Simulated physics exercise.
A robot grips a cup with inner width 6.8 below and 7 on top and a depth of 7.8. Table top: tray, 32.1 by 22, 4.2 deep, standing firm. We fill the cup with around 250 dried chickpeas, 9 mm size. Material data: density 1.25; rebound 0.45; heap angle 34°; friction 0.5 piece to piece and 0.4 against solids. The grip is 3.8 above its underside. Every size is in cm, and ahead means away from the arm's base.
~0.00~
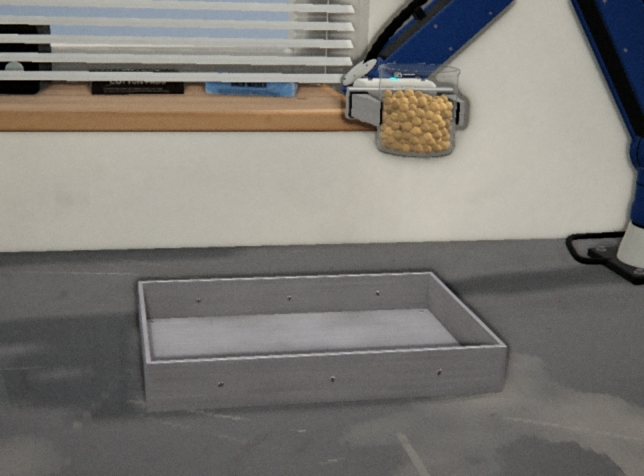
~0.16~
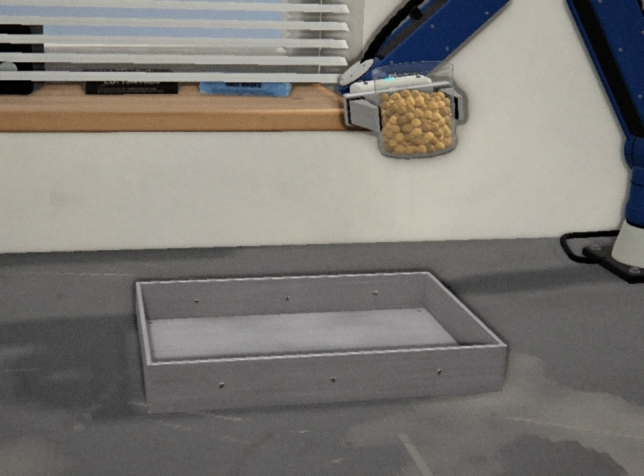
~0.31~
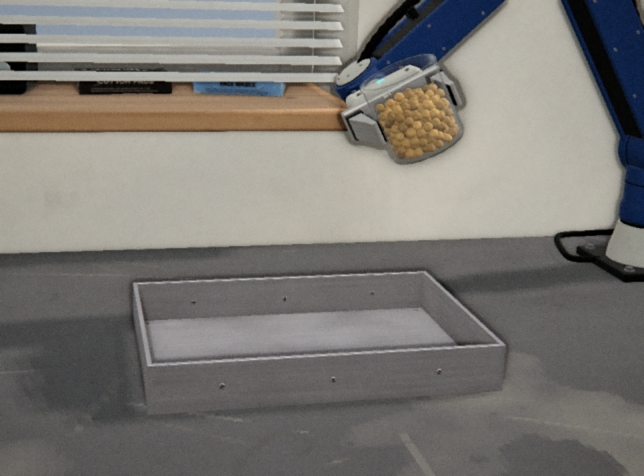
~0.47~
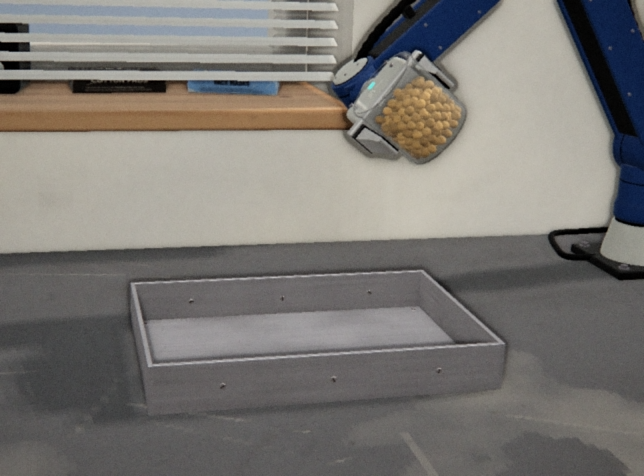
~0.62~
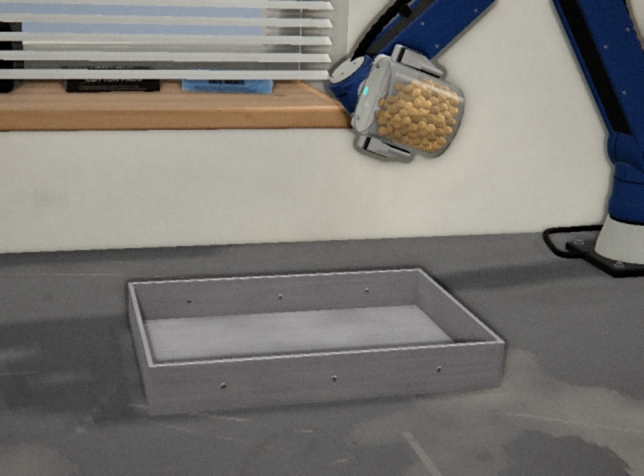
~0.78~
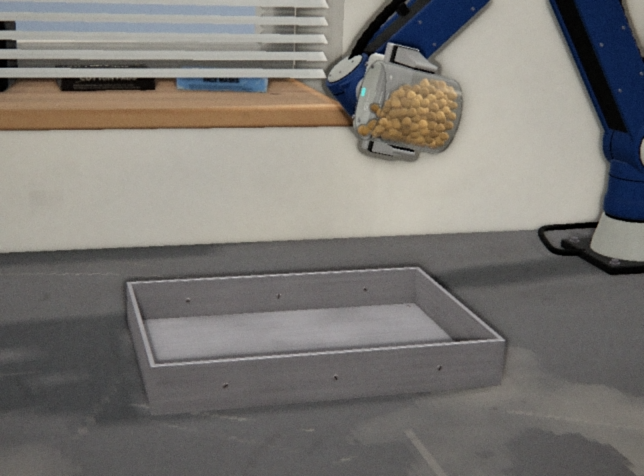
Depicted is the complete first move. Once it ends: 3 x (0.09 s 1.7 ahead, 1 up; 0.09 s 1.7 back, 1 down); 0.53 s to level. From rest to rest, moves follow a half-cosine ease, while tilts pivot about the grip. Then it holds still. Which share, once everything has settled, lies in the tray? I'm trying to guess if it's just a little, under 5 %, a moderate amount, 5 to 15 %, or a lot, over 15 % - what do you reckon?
I reckon a lot.
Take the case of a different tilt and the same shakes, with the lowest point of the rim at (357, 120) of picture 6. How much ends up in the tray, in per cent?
Result: Approximately 20 %.
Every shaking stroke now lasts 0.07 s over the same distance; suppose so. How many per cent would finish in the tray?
It would come to roughly 60 %.
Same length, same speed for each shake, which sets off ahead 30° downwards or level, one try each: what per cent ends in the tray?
Result: Approx. 25 % and 45 %, one try each.
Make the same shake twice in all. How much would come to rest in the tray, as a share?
In that case it would be near 40 percent.
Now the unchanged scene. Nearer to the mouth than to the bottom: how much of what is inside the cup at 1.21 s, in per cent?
That share comes to roughly 45 percent.
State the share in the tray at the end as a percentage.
I'd say some 50 per cent of it.
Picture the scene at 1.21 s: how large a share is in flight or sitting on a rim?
Reading at that time: Some 19 per cent.
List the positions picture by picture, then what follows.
Cup middle at (417, 111), level; upper third of the load around (415, 107), from x 385 to 450, top at y 95; 254 in the cup, in the first frame.
Cup middle at (415, 111), tilted 7° forward; upper third of the load around (418, 106), from x 385 to 450, top at y 95, in the second frame.
Cup middle at (414, 111), tilted 27° forward; upper third of the load around (421, 105), from x 380 to 455, top at y 90, in the third frame.
Cup middle at (412, 111), tilted 51° forward; upper third of the load around (423, 101), from x 380 to 455, top at y 80, in the fourth frame.
Cup middle at (410, 110), tilted 71° forward; upper third of the load around (425, 98), from x 380 to 455, top at y 85, in the fifth frame.
Cup middle at (410, 109), tilted 78° forward; upper third of the load around (425, 98), from x 365 to 455, top at y 85; 254 in the cup, in the sixth frame.
After 1.21 s, tilted 78° forward, highest piece 26 above the table; 164 in the cup, 43 in the tray, 47 in flight or on a rim.
After 1.64 s, tilted 27° forward, highest piece 27 above the table; 128 in the tray, 125 in the cup, 1 in flight or on a rim.
After 2.05 s, level, highest piece 26 above the table; 129 in the tray, 125 in the cup.
After 3.10 s, level, highest piece 26 above the table; 129 in the tray, 125 in the cup.
At rest, 129 in the tray, 125 in the cup. That is 51 % in the tray.
